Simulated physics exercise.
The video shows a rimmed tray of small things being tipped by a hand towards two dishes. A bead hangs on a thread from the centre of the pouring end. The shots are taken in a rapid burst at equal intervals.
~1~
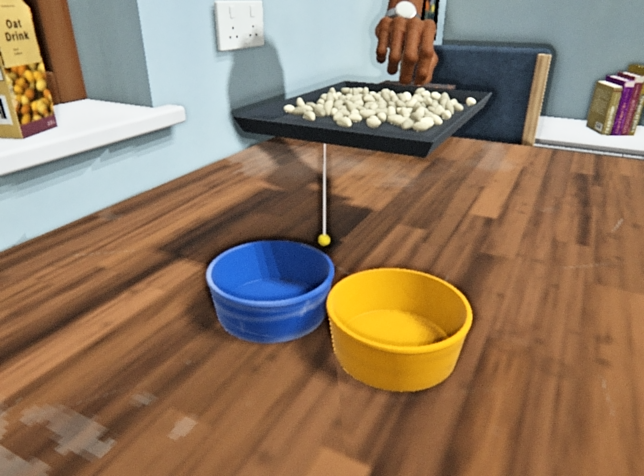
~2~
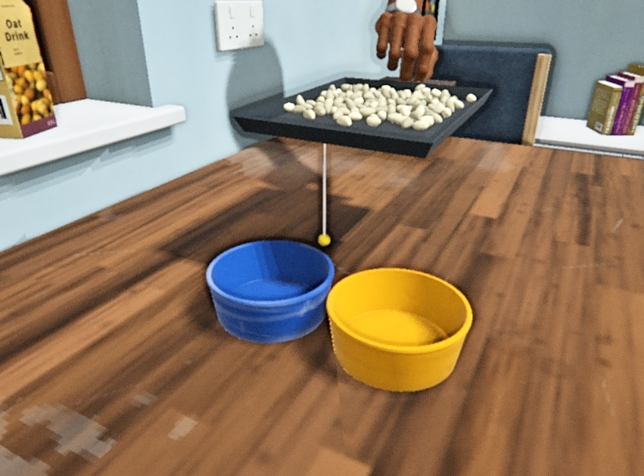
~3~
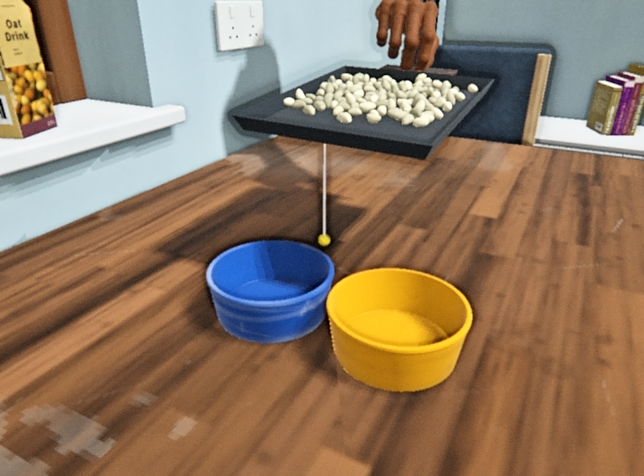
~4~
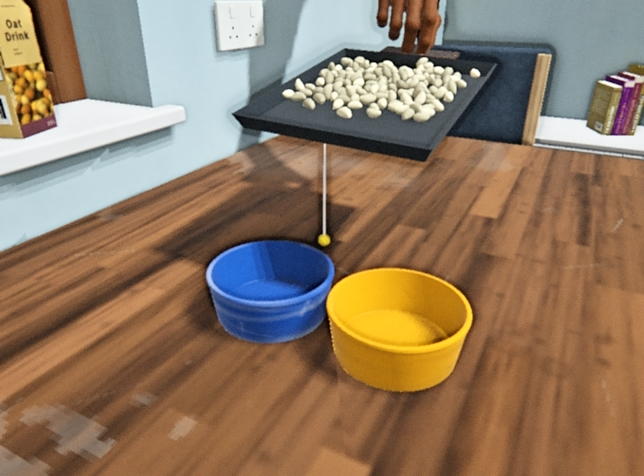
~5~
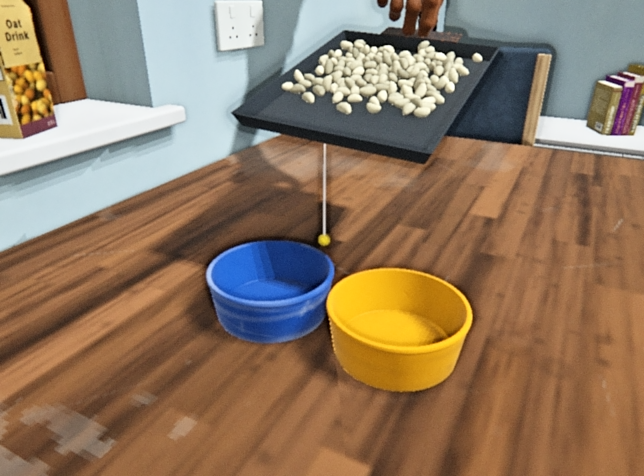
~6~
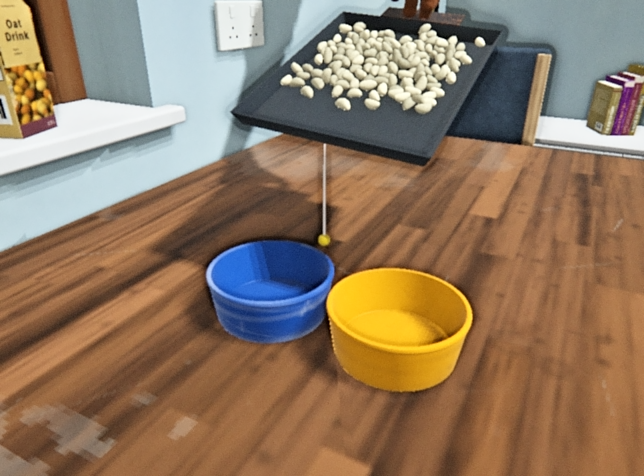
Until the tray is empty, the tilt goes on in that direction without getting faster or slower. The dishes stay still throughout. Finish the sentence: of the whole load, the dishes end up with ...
... more than half.
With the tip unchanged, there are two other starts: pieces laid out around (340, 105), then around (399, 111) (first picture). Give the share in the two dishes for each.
Around 90 percent the first time and around 100 percent the second time.
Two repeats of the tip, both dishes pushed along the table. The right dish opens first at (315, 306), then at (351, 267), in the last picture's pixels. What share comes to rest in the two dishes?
First placement: Some 40 %; second placement: Some 30 %.
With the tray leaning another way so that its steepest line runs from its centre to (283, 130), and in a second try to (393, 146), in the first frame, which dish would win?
So, the dish at the left the first time round, the dish at the right the second.
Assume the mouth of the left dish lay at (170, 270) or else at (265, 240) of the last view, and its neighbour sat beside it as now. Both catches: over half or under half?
Well, a minority share the first time and a minority share the next.
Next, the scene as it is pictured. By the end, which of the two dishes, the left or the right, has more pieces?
Fuller: The right-hand dish.
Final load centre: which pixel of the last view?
Somewhere around (381, 336) in the final view.
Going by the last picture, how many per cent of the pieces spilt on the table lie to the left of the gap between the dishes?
Looks to be around 40 per cent of the spill.
Soon, tray tipped steeply; about half on the tray; a small part in the right dish; a stray few in the left dish; about a third in the air.
A while on, tray tipped right over; about two thirds in the right dish; about a quarter in the left dish; a small part outside both; a small part in the air.
Towards the end, tray tipped past a quarter turn; about two thirds in the right dish; about a quarter in the left dish; a small part outside both.
Finally, tray tipped past a quarter turn; about two thirds in the right dish; about a quarter in the left dish; a small part outside both.
